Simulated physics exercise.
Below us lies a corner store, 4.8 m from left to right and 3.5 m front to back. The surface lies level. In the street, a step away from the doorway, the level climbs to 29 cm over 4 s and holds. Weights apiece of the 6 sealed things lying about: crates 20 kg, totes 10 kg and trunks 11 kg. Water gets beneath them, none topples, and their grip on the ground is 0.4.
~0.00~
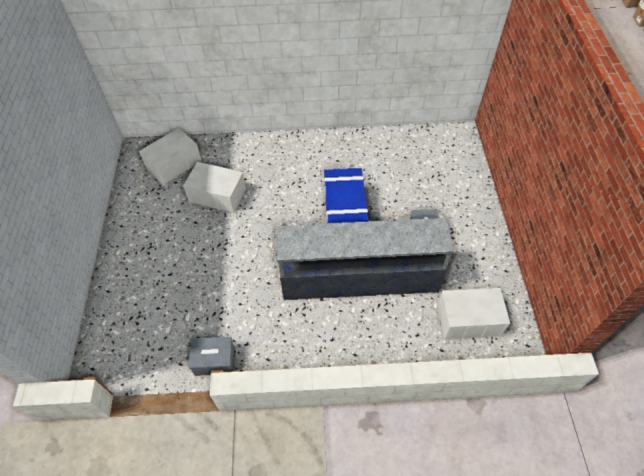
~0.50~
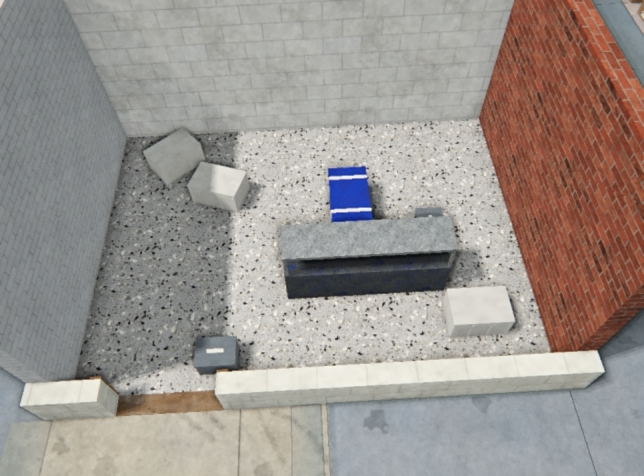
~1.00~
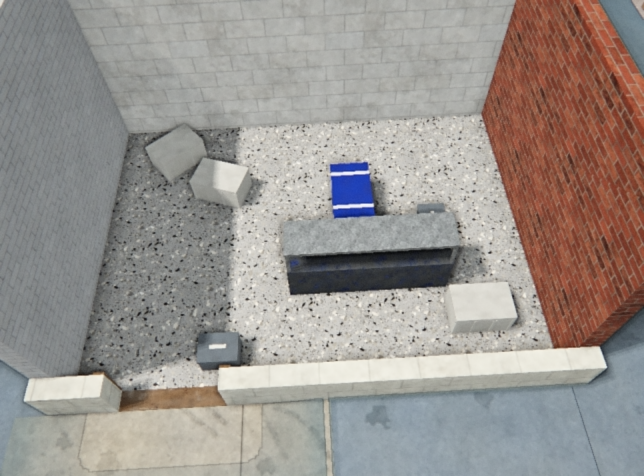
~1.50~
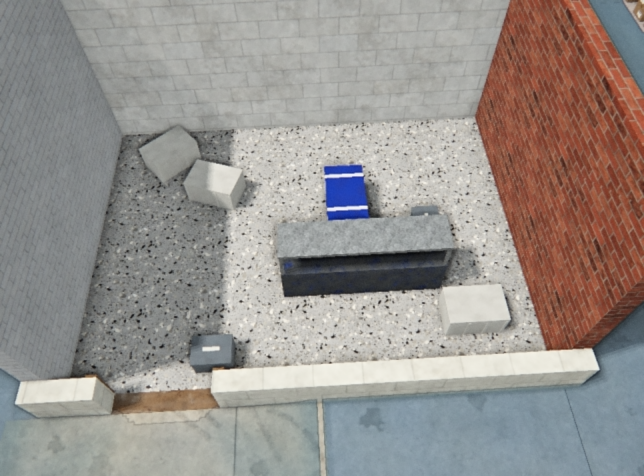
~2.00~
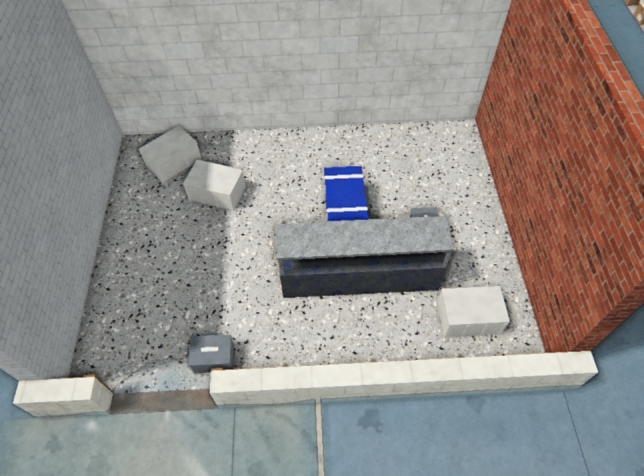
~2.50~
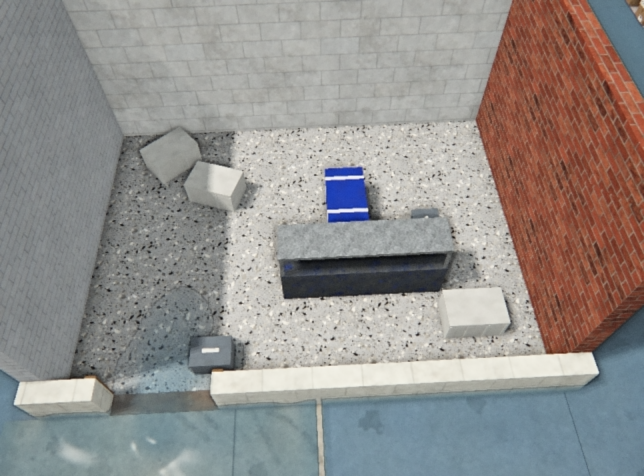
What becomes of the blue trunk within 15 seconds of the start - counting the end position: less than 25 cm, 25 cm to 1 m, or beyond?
Blue trunk moves a short way.
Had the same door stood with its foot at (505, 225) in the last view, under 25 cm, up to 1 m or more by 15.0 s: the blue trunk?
Then the blue trunk gets carried off.
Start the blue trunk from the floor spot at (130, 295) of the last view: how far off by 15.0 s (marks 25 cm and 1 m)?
It travels far.
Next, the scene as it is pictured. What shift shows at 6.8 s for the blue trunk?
About 0 cm.
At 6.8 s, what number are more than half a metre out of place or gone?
I count 3.
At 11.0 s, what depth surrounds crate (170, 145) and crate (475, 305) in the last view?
About 19 and 10 cm.
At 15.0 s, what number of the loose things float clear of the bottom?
I count 6.
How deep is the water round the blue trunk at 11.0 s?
Roughly 8 cm.
After 3.5 s the blue trunk is near (346, 194), 0.0 m from its start, aground; 0 afloat.
After 6.8 s the blue trunk is near (346, 194), 0.0 m from its start, aground; 2 afloat.
After 11.0 s the blue trunk is near (379, 207), 0.4 m from its start, afloat; 5 afloat.
After 15.0 s the blue trunk is near (302, 176), 0.5 m from its start, afloat; 6 afloat.
